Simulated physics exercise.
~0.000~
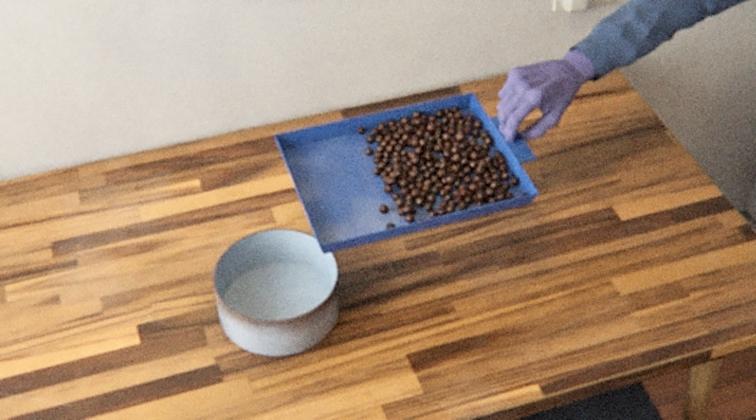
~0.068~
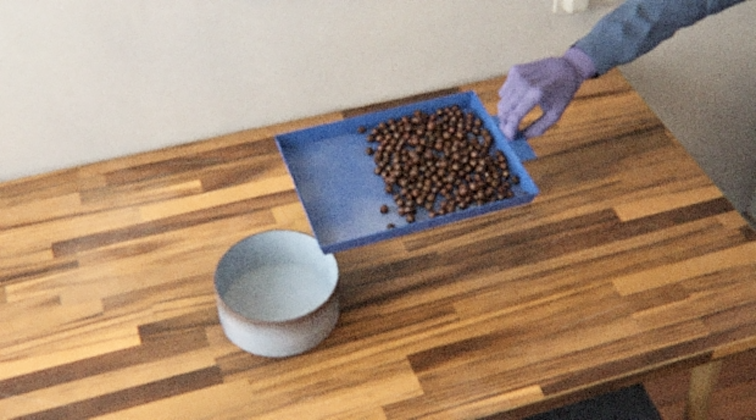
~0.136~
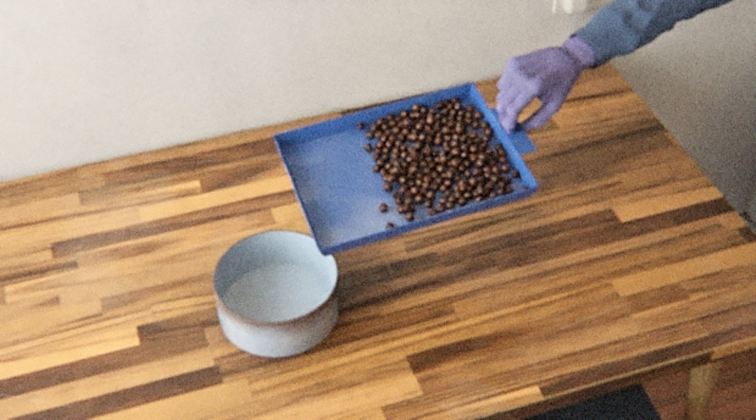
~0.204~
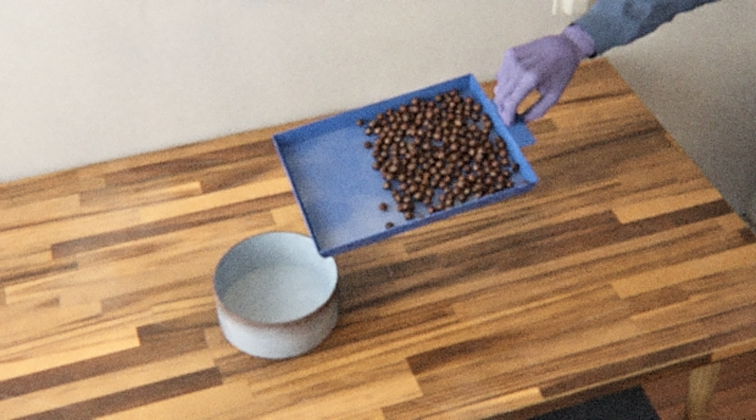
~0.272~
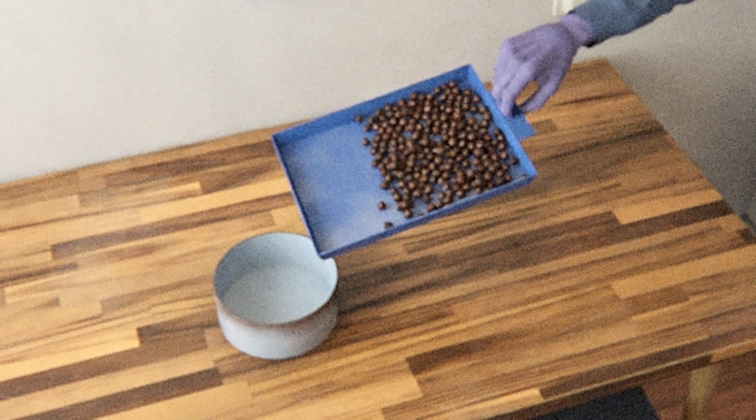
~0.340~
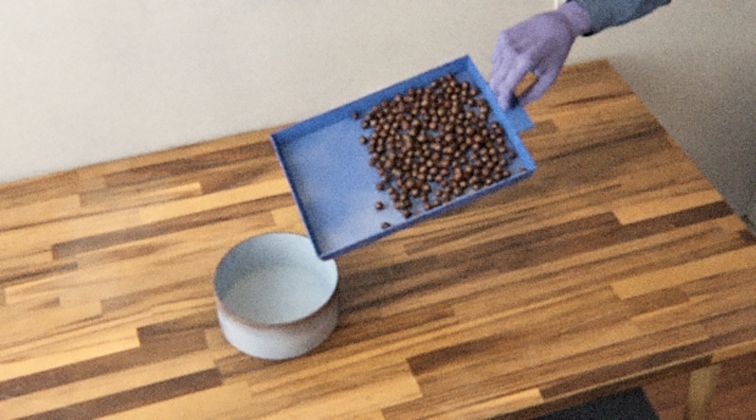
On a wooden table, a gloved hand slowly tilts a blue tray of brown balls.
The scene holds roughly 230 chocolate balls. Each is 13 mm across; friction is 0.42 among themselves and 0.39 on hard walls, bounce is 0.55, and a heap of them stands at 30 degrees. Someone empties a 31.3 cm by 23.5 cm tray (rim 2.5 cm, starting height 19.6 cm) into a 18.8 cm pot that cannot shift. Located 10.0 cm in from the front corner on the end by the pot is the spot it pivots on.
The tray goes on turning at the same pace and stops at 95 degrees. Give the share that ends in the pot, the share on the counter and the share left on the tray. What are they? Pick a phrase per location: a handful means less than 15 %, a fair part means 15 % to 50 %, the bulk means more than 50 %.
Pot: The bulk, counter: A fair part, tray: A handful.
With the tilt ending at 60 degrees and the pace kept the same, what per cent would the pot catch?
That comes out at some 10 per cent.
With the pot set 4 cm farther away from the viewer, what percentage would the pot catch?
In that case about 40 percent would end up there.
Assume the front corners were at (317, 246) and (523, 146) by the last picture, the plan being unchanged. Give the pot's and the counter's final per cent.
Pot: 70, counter: 30.
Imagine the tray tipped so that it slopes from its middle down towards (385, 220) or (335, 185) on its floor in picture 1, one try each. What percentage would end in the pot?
First try: Around 20 percent; second try: Around 60 percent.
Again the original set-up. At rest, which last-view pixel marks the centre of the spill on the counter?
Middle of the spill at rest: Roughly (296, 399).
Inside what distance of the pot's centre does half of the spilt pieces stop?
Some 22 cm, give or take.
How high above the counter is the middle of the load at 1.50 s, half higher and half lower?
Some 24 cm.
After 1.03 s, tilt 52 degrees; the tray holds 95 %, the pot 5 %.
After 1.50 s, tilt 78 degrees; the tray holds 90 %, the pot 10 %.
After 2.03 s, tilt 95 degrees; the tray holds 0 %, the pot 65 %.
By 3.0 s all is still; pot 65 %, counter 35 %, tray 0 %.
